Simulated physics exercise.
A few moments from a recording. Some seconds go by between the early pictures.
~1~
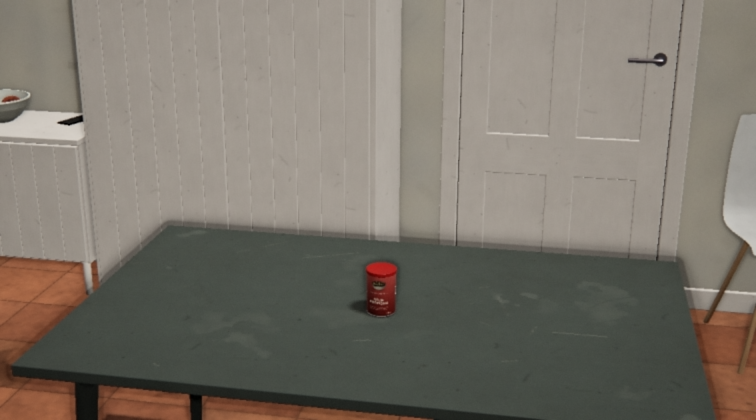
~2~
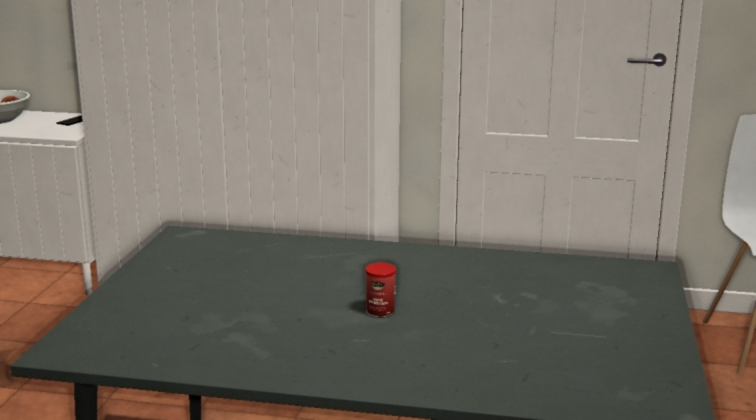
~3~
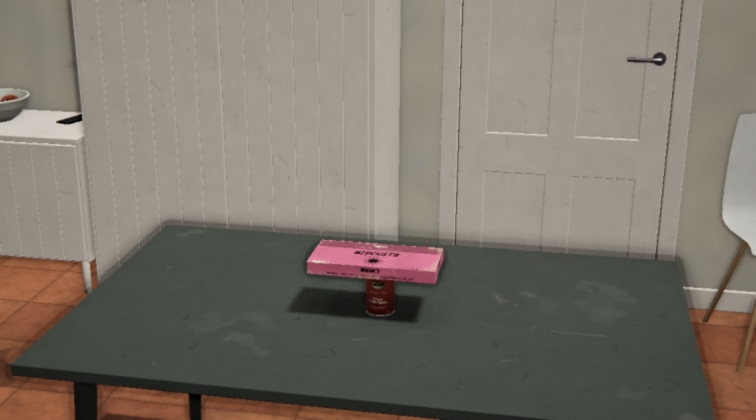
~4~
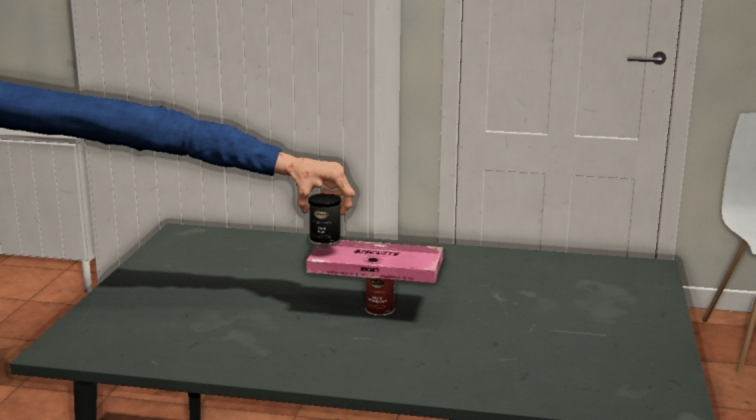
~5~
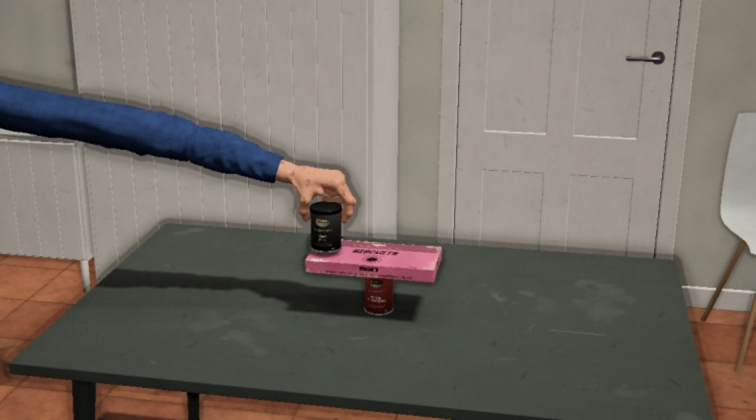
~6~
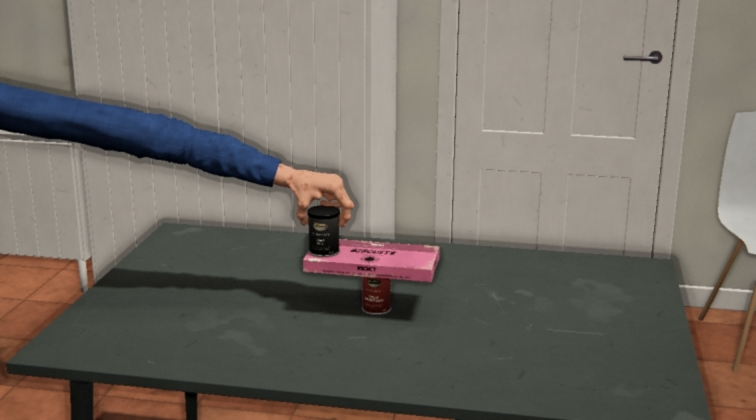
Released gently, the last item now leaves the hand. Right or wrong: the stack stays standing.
Wrong, it topples.
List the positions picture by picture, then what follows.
In the first picture, the last thing is not in view yet; red tin (381, 290).
In the second picture, the last thing is not in view yet; red tin (381, 290).
In the third picture, the last thing is not in view yet; red tin (380, 290).
The fourth picture shows on its way; black tin (325, 219); red tin (380, 289).
The fifth picture shows on its way; black tin (326, 227); red tin (379, 288).
The sixth picture shows set down, still held; black tin (324, 231); red tin (377, 288).
Then, 0.40 s on from there, black tin now fallen; pink packet turned 56° from how it was put.
Then, 0.60 s on from there, pink packet turned 42° from how it was put.
Then, 0.90 s on from there, pink packet now fallen; red tin shifted about its own width.
In the end, fallen, black tin and pink packet; moved from the start, red tin. The stack loses its balance.
